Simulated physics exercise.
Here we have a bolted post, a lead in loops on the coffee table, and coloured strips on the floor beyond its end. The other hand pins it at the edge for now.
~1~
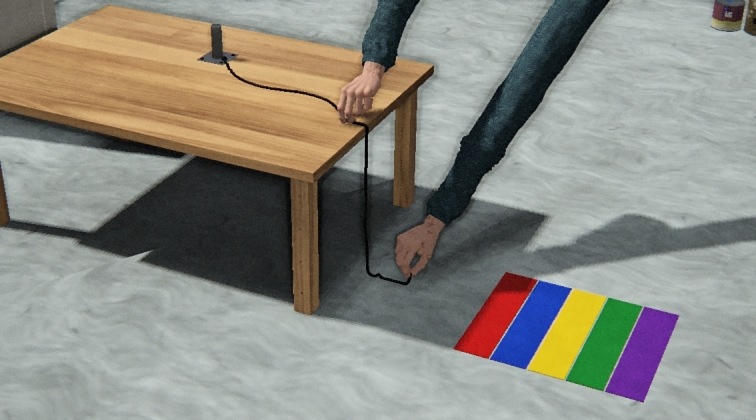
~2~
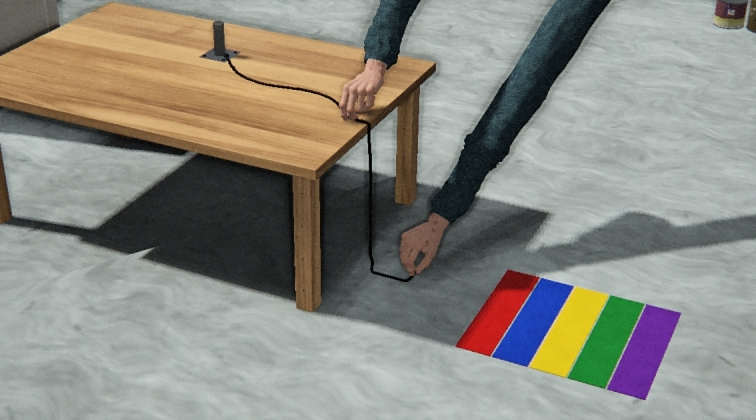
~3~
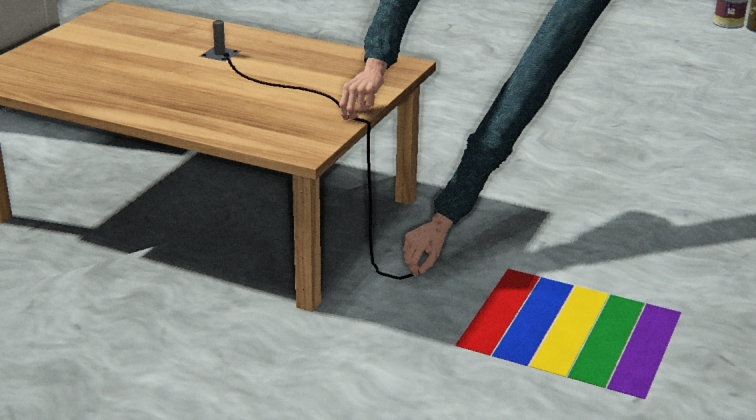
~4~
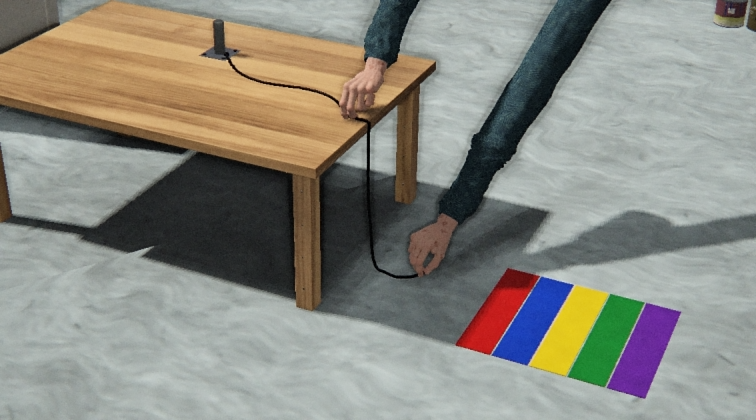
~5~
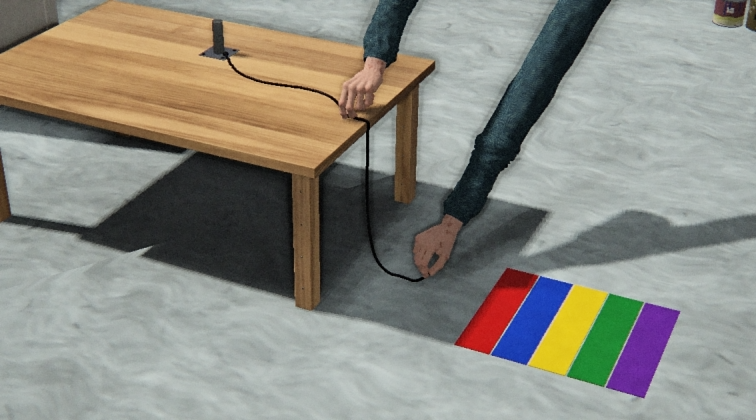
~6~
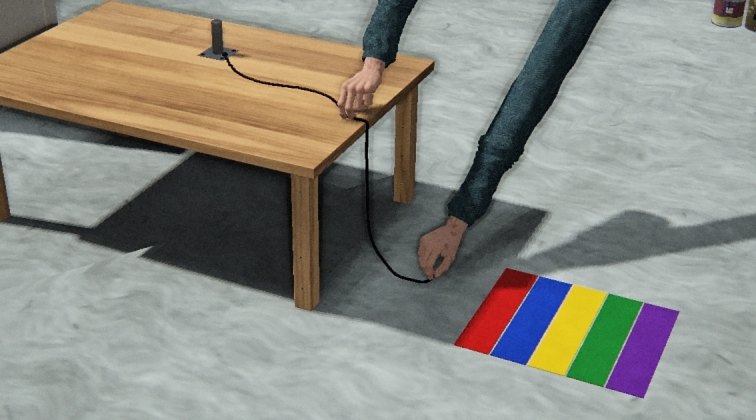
The clip shows one hand pressing a black lead against a wooden coffee table's edge while the other holds its hanging end near the floor and moves it slightly right, toward coloured strips, as the lower bend widens.
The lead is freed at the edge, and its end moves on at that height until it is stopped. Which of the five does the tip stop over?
Over blue.
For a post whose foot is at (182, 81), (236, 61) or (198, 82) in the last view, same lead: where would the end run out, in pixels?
In that order: (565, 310), (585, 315) and (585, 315).
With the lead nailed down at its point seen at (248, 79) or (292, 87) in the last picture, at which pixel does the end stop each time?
In that order: (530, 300) and (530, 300).
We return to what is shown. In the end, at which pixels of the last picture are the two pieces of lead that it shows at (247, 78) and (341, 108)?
The first at (273, 72), the second at (366, 106).
Soon after, end near (488, 290); over red.
Then, end near (524, 299); over blue.
At full stretch, end near (544, 304); over blue. The end stops over the blue strip.
